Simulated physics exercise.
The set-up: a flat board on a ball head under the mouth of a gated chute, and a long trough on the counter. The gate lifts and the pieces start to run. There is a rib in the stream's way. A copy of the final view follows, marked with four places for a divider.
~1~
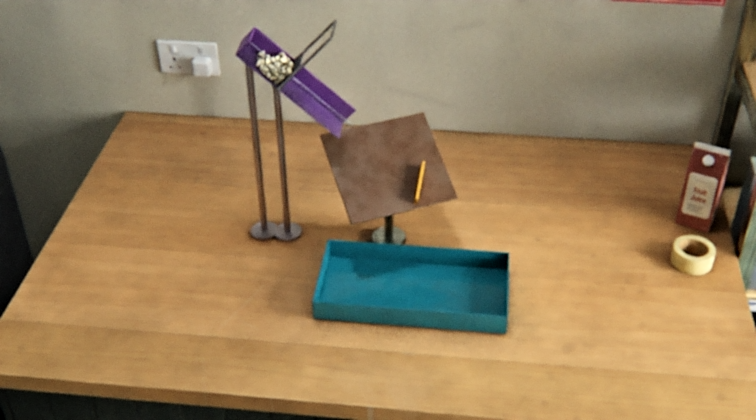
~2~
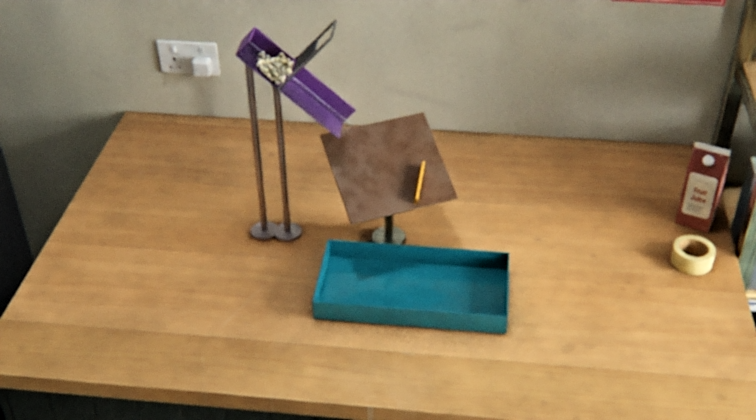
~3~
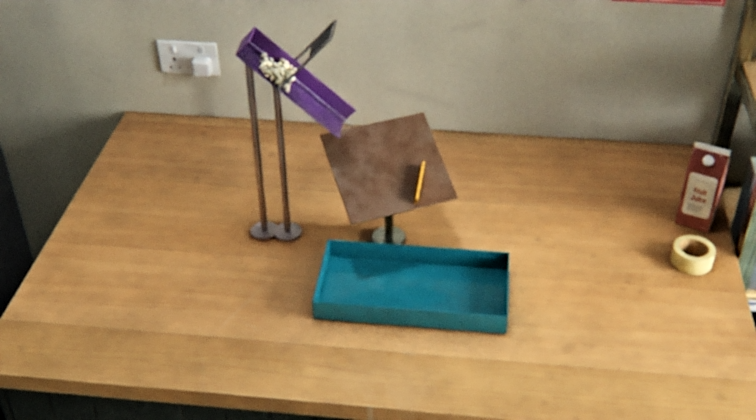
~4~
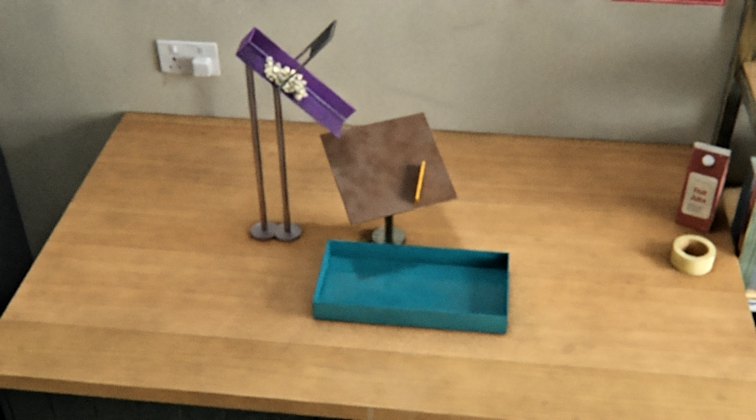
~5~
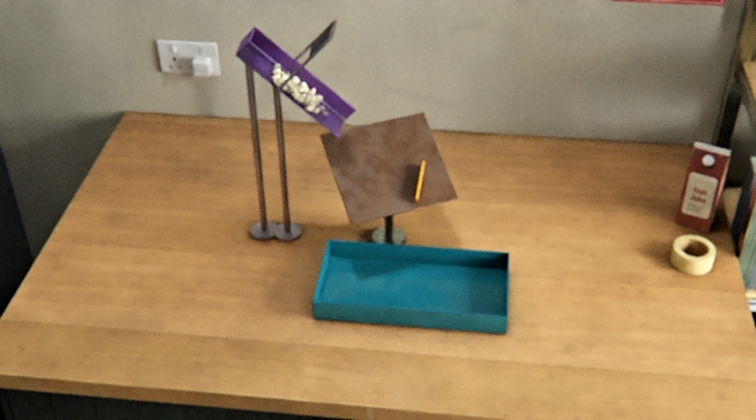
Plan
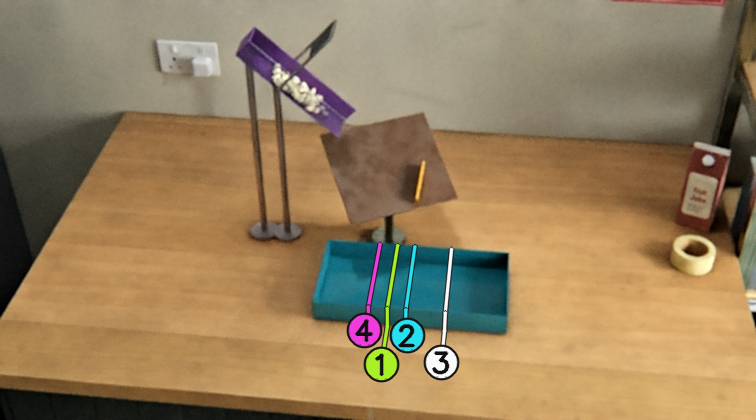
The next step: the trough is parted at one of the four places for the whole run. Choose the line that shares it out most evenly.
Use line 2.
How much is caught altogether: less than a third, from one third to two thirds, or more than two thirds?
More than two thirds.
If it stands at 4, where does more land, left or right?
More lands on the right.
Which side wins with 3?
The left side.
On the marked copy, line 1 crosses the front rim at (387, 307); line 2 crosses the front rim at (405, 308); line 3 crosses the front rim at (445, 312); line 4 crosses the front rim at (368, 306).
For line 1, of what is caught, a stray few on the left of the divider, nearly all on the right.
For line 2, of what is caught, about half on the left of the divider, about half on the right.
For line 3, of what is caught, all on the left of the divider, none on the right.
For line 4, of what is caught, none on the left of the divider, all on the right.
